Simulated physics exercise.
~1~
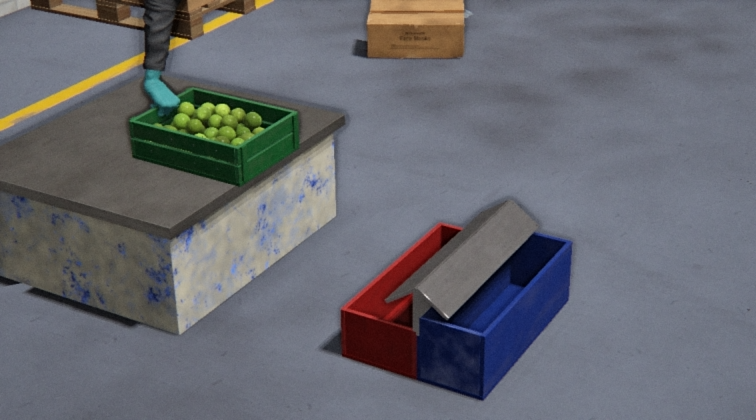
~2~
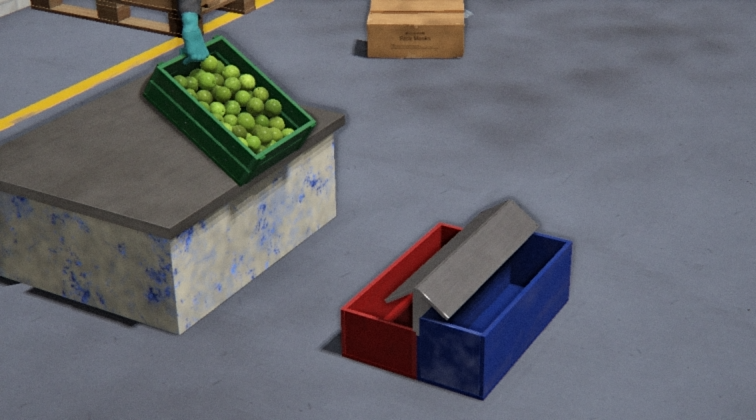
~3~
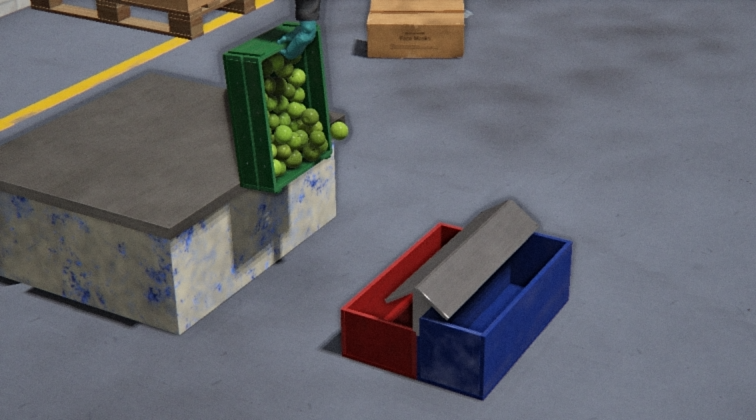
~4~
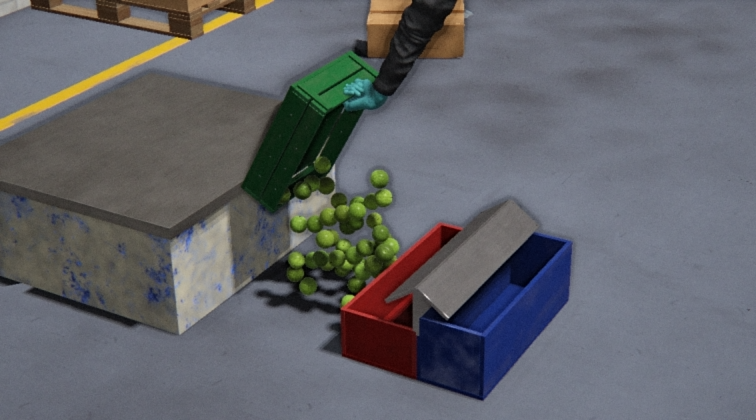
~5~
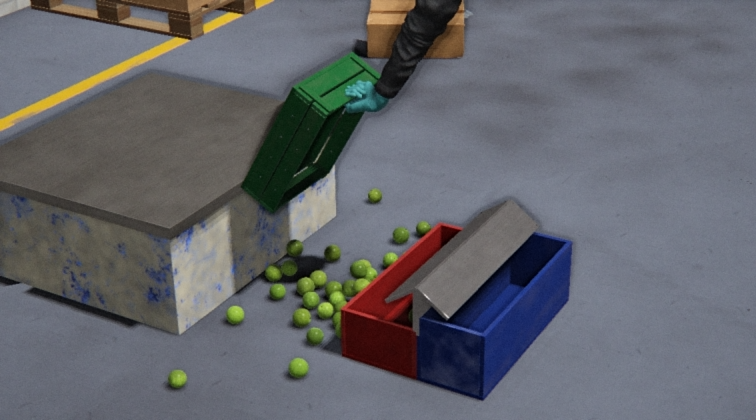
Green apples tumbling from a green crate tipped by a gloved hand, scattering on the floor beside red and blue troughs.
